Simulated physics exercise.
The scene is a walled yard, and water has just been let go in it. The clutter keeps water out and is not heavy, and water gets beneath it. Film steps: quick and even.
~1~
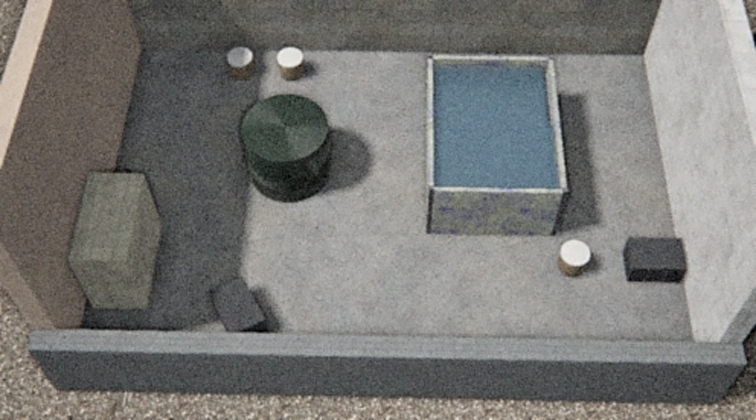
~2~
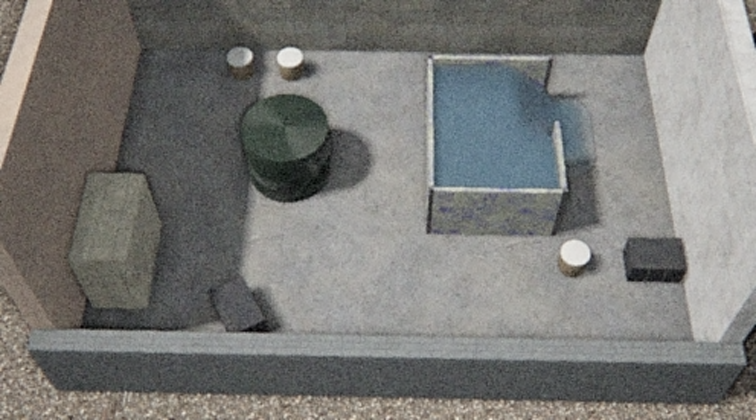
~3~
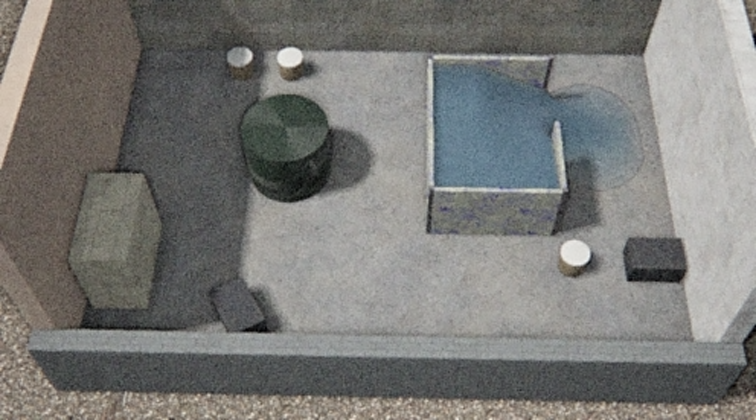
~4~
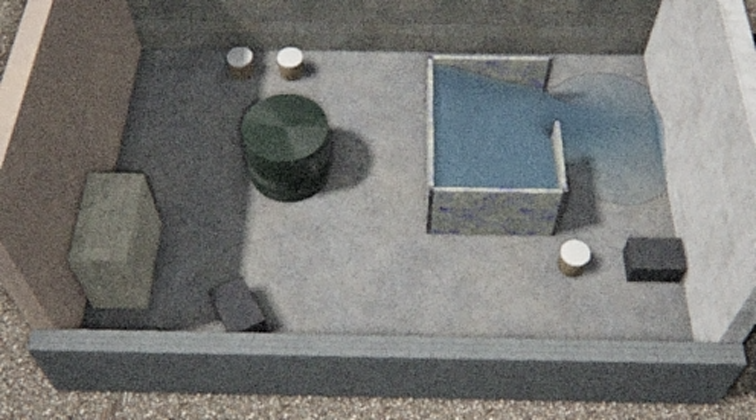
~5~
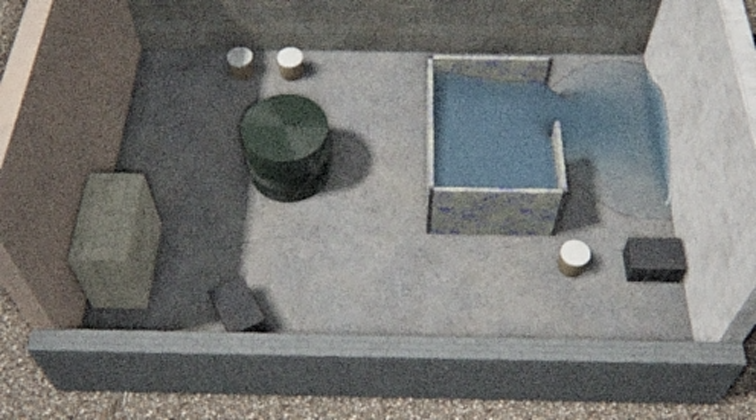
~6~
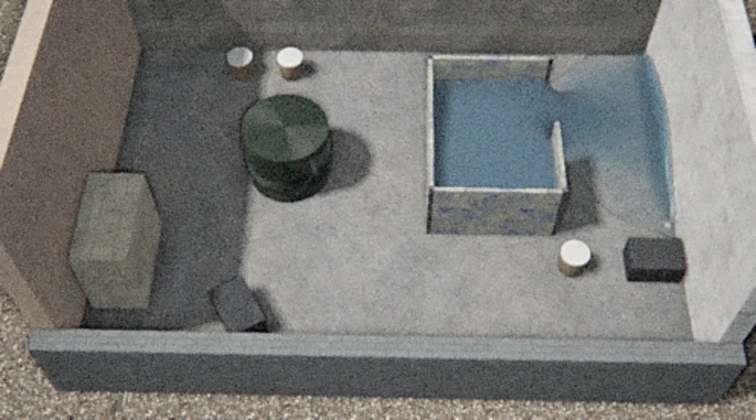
Blue water pours through a gap in the right side of a pale, open-topped tank in a grey walled yard, seen from high above by a still camera. A dark green drum stands left of the tank, with a greenish-grey block at left, two dark boxes and three small white-topped cylinders around the floor. The water fans rightward, reaches the pale right wall and spreads along it, while the objects stay put.
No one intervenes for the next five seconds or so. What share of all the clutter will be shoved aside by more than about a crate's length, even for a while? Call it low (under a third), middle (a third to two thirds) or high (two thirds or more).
High.
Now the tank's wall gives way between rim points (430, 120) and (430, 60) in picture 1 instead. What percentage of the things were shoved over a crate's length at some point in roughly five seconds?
40 percent, give or take.
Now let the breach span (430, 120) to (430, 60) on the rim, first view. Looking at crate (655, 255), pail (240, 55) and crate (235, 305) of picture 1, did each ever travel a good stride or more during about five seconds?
Falls short, travels that far, falls short.
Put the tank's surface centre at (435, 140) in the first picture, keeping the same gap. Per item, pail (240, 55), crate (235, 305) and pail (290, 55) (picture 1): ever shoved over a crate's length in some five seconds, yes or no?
The three, one by one: Short of that, short of that and past that mark.
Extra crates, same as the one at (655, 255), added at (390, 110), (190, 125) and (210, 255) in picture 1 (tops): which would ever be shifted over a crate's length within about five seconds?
So, in order, the copies go nowhere much, nowhere much, nowhere much.
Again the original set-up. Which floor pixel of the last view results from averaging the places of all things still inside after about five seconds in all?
That averages to about (270, 202) on the floor.
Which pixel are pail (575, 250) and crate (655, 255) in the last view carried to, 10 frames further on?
Close to (530, 269), and close to (613, 336).
A moment on, 0 of 5 are well off their spots; 0 afloat.
Next, 2 of 5 are well off their spots; 0 afloat.
Later, 4 of 5 are well off their spots; 1 afloat.
In the end, 4 of 5 are well off their spots, and 4 have been at some point; 2 afloat.
